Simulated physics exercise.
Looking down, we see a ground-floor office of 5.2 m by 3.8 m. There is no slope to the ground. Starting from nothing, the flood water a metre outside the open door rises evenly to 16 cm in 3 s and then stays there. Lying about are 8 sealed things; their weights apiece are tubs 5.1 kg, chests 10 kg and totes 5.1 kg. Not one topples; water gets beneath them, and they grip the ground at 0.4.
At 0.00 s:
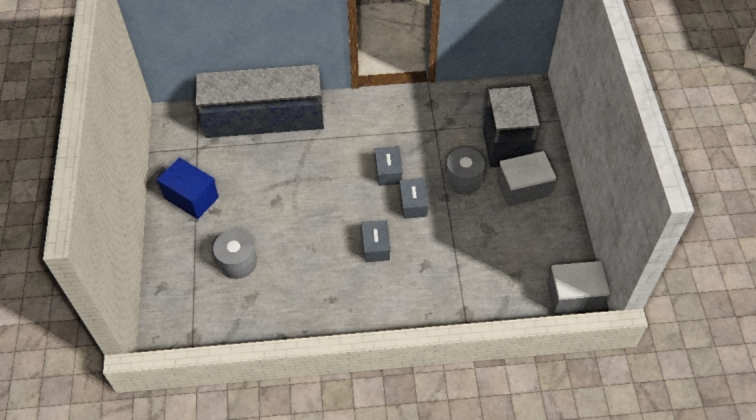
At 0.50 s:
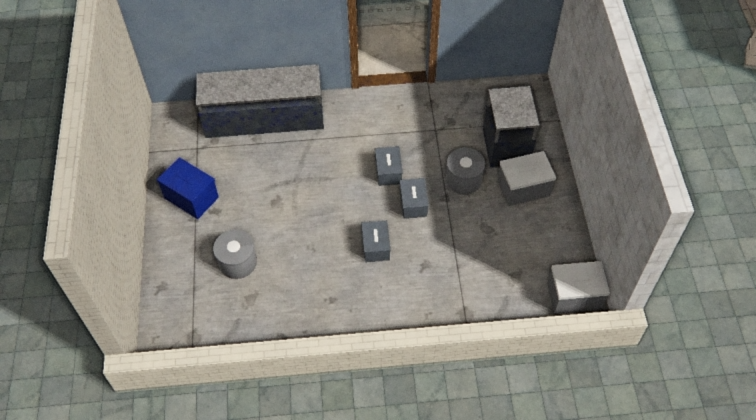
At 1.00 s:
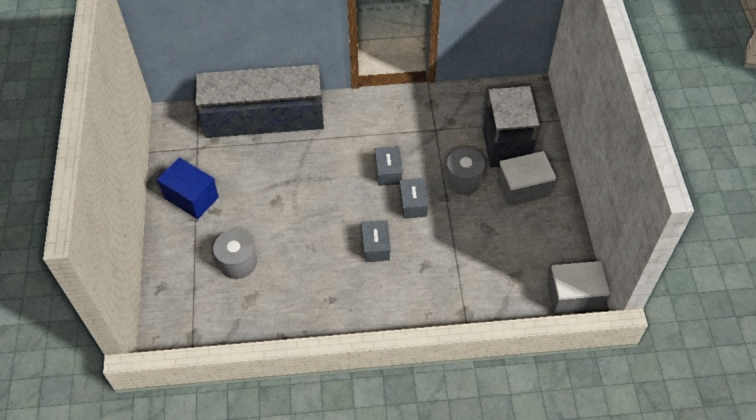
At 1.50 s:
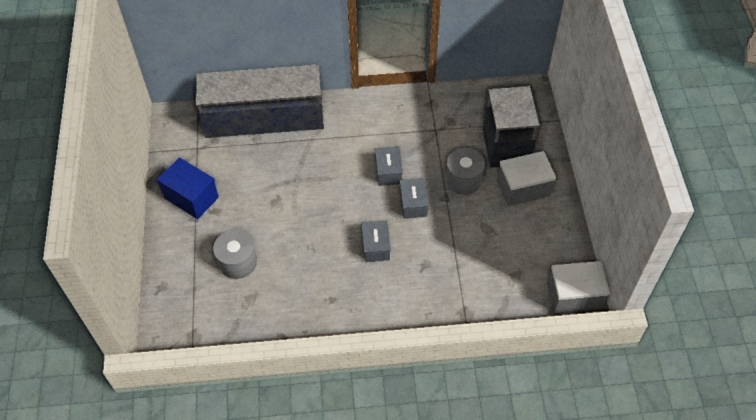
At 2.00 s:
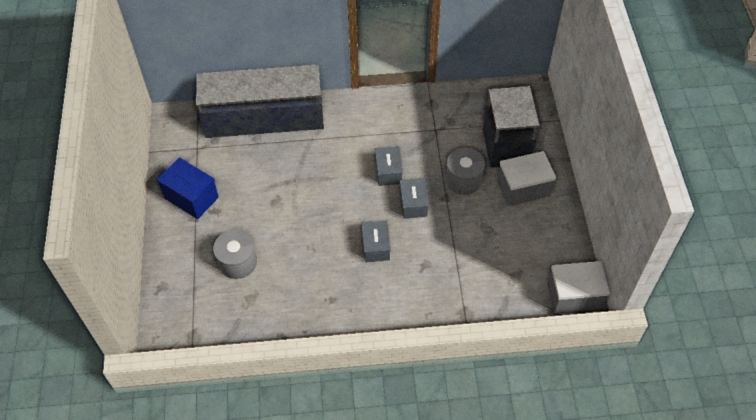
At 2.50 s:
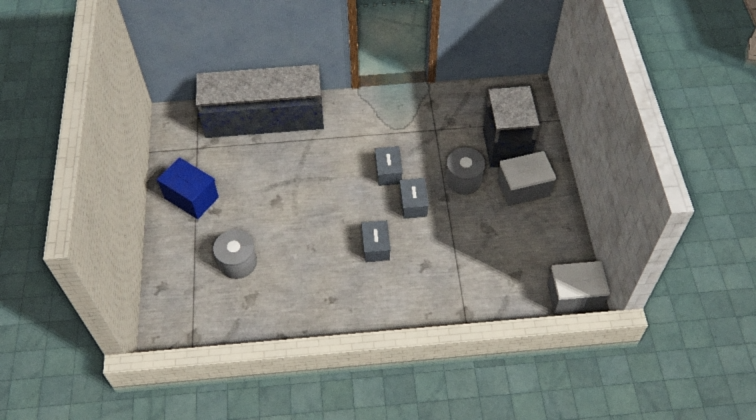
In a small walled office seen from above, greenish water covered the paving outside, then crept through the doorway and just onto the floor, while the blue chest and the grey boxes stayed still.
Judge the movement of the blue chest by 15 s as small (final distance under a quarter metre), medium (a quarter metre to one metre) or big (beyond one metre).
It is medium.
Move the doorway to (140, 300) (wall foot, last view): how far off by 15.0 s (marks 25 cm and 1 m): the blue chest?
In that case the blue chest remains where it is.
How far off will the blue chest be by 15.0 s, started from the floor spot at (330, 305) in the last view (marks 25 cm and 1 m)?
I'd say it goes a long distance.
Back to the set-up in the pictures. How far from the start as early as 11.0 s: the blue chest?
By then it has shifted roughly 0 cm.
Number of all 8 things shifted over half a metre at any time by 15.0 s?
I make that 6.
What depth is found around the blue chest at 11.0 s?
Depth: About 2 cm.
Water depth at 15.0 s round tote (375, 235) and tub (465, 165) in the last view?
Close to 8 and 6 centimetres.
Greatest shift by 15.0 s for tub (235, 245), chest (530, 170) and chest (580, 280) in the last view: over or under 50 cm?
Well, in sequence it's farther, smaller, farther.
After 3.5 s the blue chest is near (185, 179), 0.0 m from its start, aground; 0 afloat.
After 6.8 s the blue chest is near (185, 179), 0.0 m from its start, aground; 0 afloat.
After 11.0 s the blue chest is near (185, 179), 0.0 m from its start, aground; 7 afloat.
After 15.0 s the blue chest is near (208, 149), 0.5 m from its start, aground; 7 afloat.
